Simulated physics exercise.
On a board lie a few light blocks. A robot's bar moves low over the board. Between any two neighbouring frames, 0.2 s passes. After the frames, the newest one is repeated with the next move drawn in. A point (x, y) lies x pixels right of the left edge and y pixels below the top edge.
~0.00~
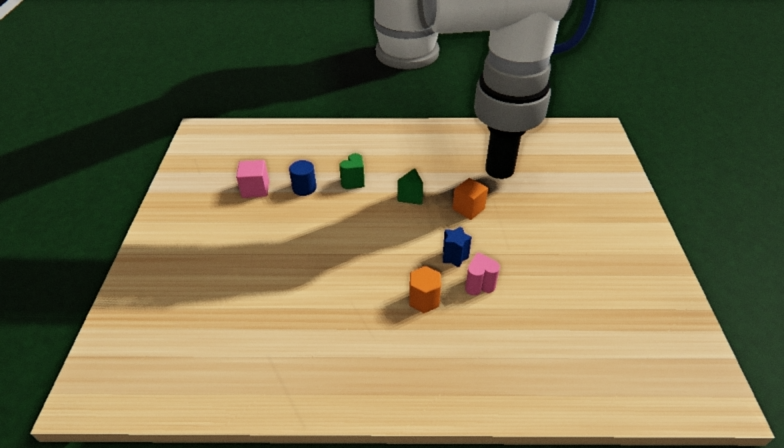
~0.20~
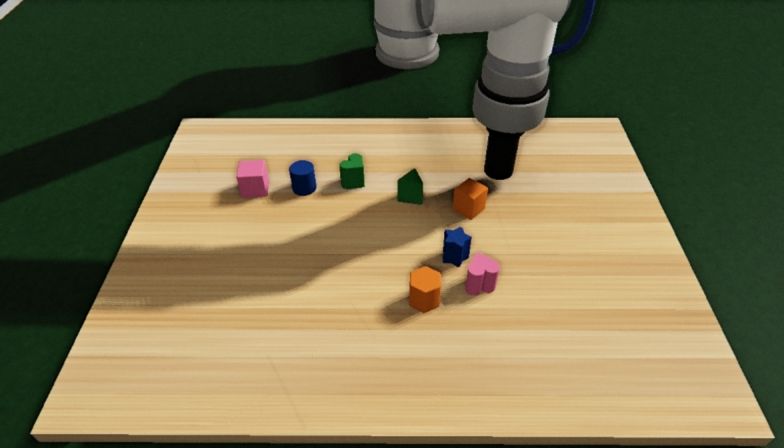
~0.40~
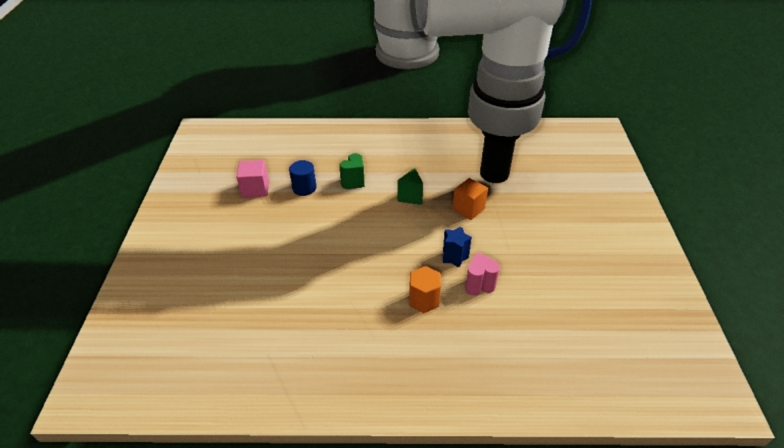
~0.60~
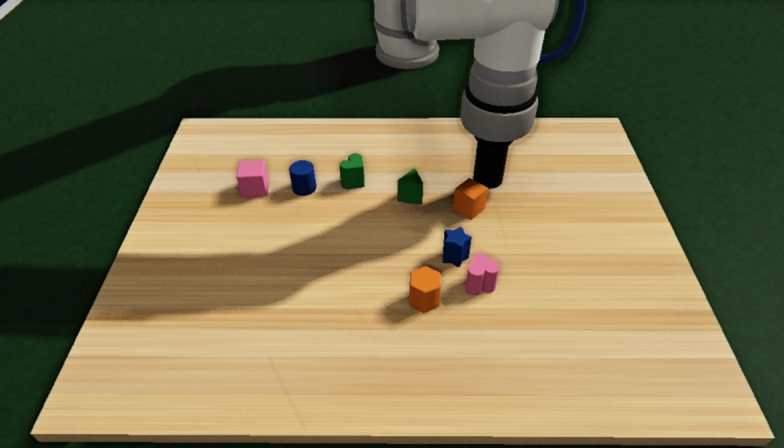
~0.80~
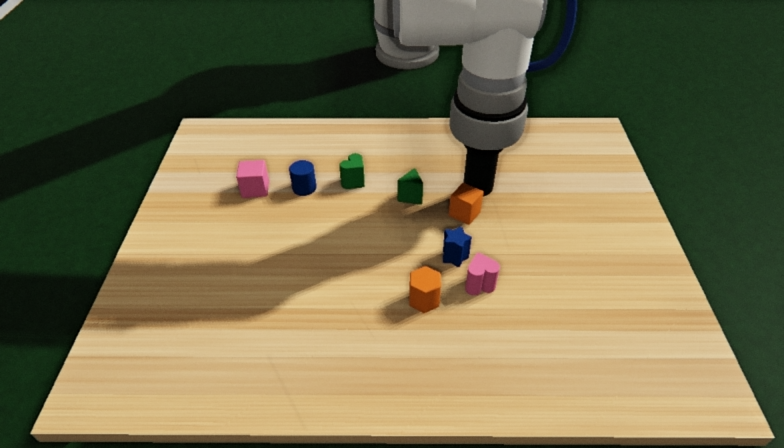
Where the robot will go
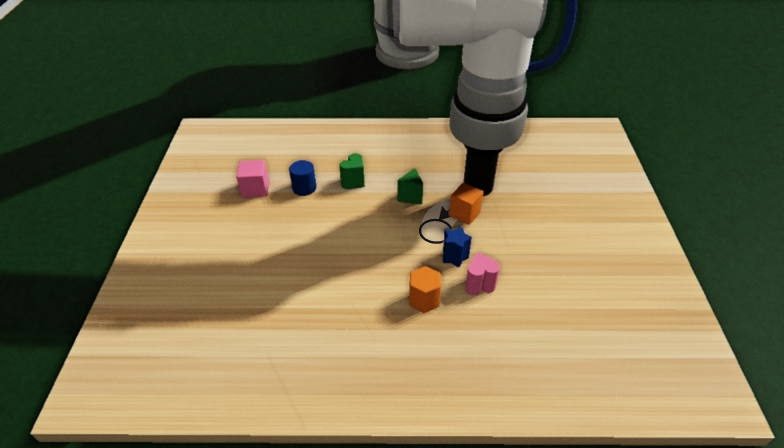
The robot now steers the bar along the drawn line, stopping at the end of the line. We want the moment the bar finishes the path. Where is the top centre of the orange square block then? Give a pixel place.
Around (440, 232).
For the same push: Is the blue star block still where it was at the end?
In short: No.
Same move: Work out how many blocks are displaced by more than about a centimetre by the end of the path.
Two blocks move more than 1 cm.
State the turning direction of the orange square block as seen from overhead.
Rotation: Counter-clockwise.
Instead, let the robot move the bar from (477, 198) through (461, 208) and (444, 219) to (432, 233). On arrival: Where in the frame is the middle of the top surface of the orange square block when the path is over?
The middle of the upper face of the orange square block will lie at about (431, 234) in the picture.
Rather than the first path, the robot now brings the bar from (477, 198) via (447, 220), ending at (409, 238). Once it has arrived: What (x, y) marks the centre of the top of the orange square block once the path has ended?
The spot you're after is about (422, 241) in the image.
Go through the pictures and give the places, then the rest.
Lower end of the bar (500, 170), tops of blocks, green triangular block (412, 177), blue star block (457, 236), orange square block (471, 188), in the first frame.
Bar (498, 171), blocks as before, in the second frame.
Bar (494, 174), blocks as before, in the third frame.
Bar (488, 180), blocks as before, in the fourth frame.
Bar (478, 187), green triangular block (412, 177), blue star block (457, 236), orange square block (467, 193), in the fifth frame.
The drawn path runs from (477, 198) over (459, 206) and (442, 216) to (436, 231).
The first path, step by step. Halfway along, bar (451, 200); orange square block (449, 209), turned 35° anticlockwise.
At the end, bar (437, 220); green triangular block not moved; blue star block (460, 246), turned 15° anticlockwise; orange square block (440, 232), turned 50° anticlockwise.
